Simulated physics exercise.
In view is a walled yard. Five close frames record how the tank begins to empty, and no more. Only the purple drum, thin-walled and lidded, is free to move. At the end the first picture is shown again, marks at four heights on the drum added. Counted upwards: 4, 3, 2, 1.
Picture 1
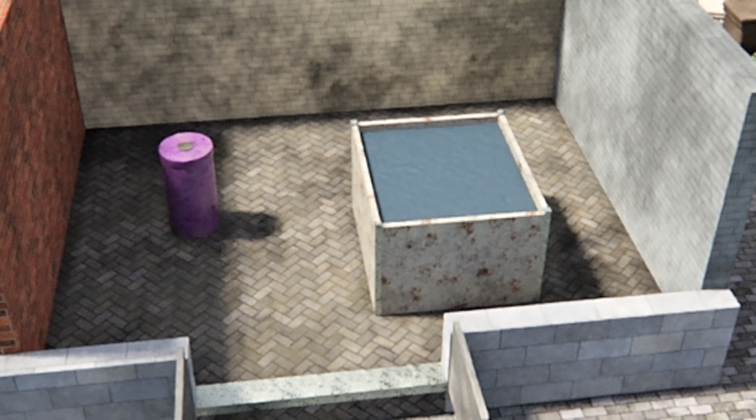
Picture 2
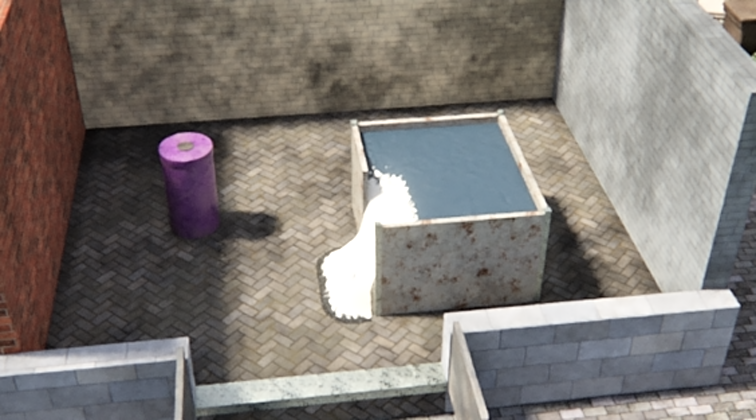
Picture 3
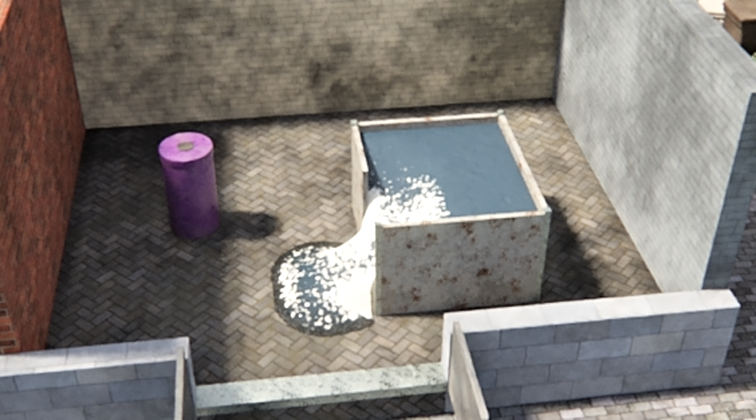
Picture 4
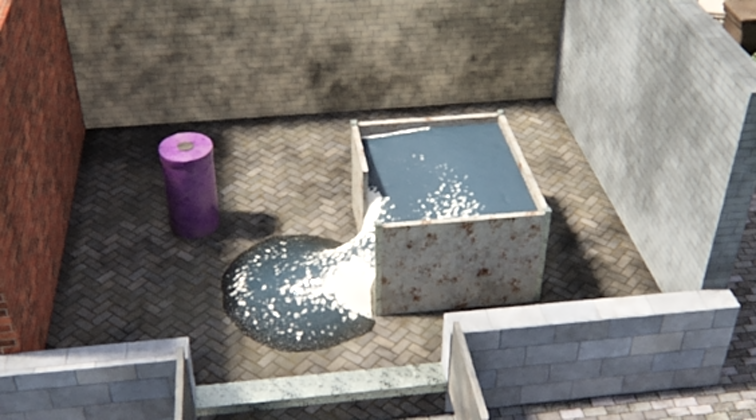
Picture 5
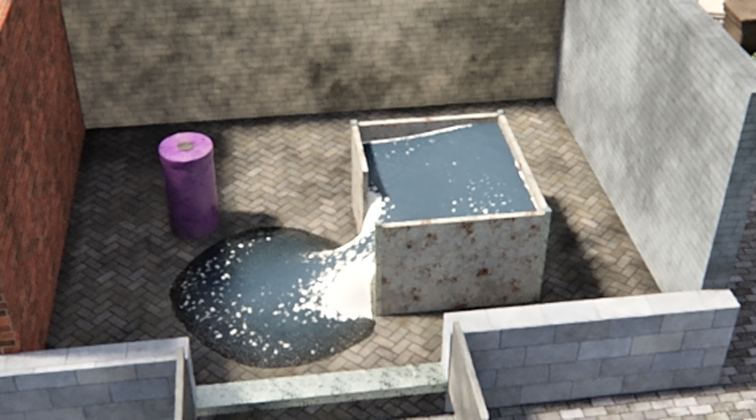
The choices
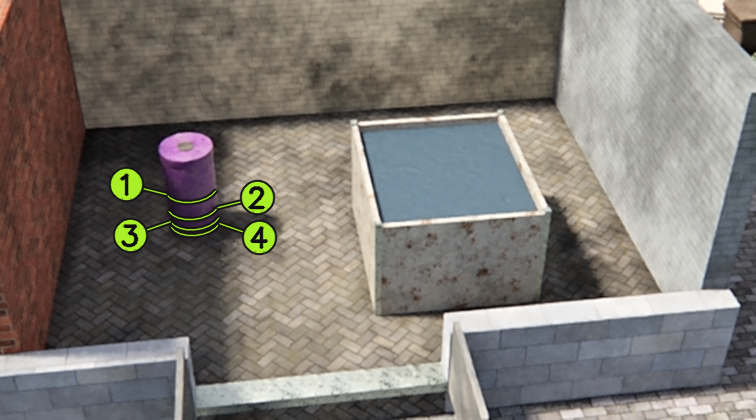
In the video, water pours from the left side of a full, stained tank in a walled yard, foaming onto the brick paving and spreading leftward in a widening pool, while a purple drum stands still nearby.
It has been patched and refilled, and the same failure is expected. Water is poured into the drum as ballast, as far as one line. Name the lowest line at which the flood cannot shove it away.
Line 2.
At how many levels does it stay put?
Two.
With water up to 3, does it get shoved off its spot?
Yes.
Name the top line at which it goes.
That is line 3.
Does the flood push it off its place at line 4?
Yes.
On the marked copy, 1 at (191, 202); 2 at (193, 219); 3 at (194, 229); 4 at (195, 235); from the bottom up 4, 3, 2, 1.
For line 1, it does not move.
For line 2, it does not move.
For line 3, it is pushed about its own width away.
For line 4, it is pushed about 7 times its own width away.
